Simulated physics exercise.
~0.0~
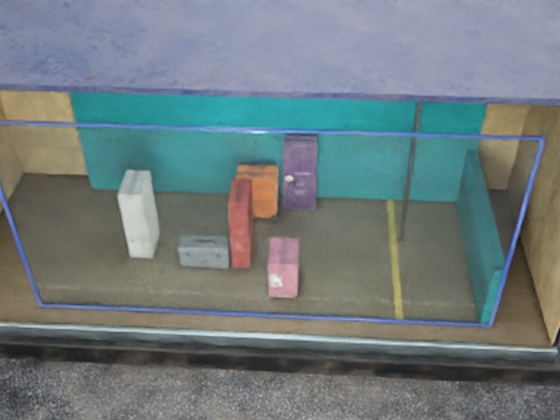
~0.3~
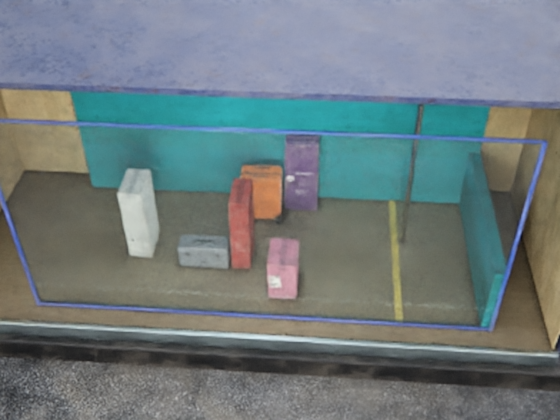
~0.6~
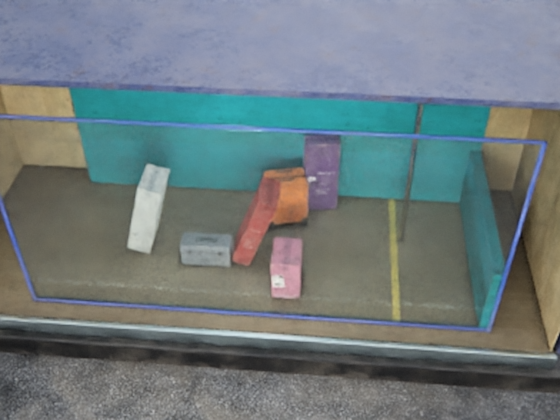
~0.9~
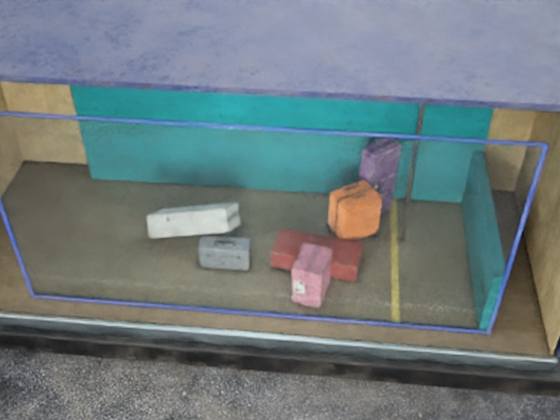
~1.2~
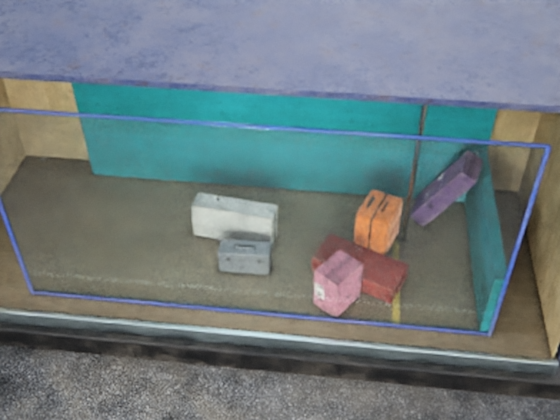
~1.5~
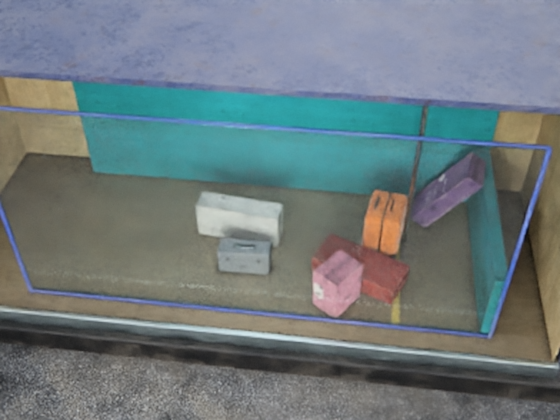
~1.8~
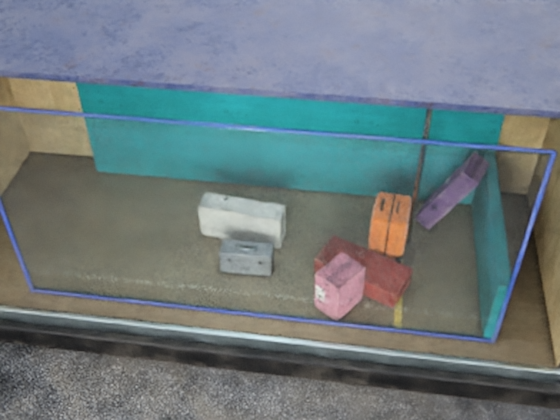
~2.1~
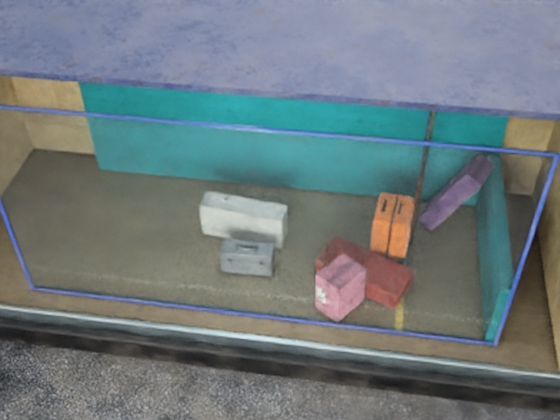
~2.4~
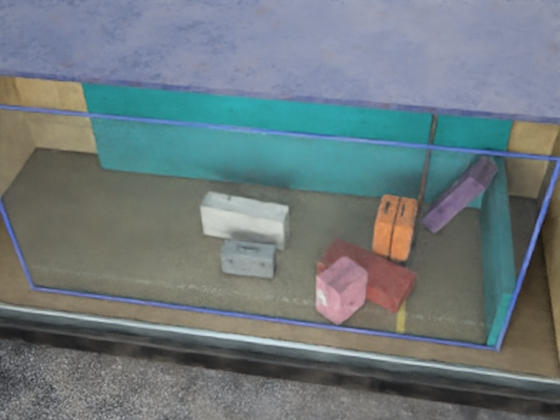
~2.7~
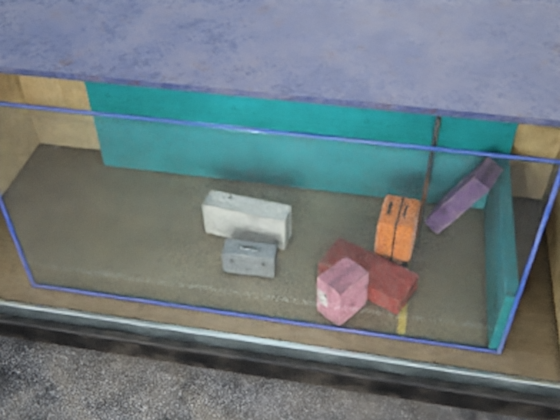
In a van's cargo bay, a white box and a red box tipped over as the loose luggage slid right, and a purple box crossed the yellow line and ended up leaning, while the rest came to a stop short of it.
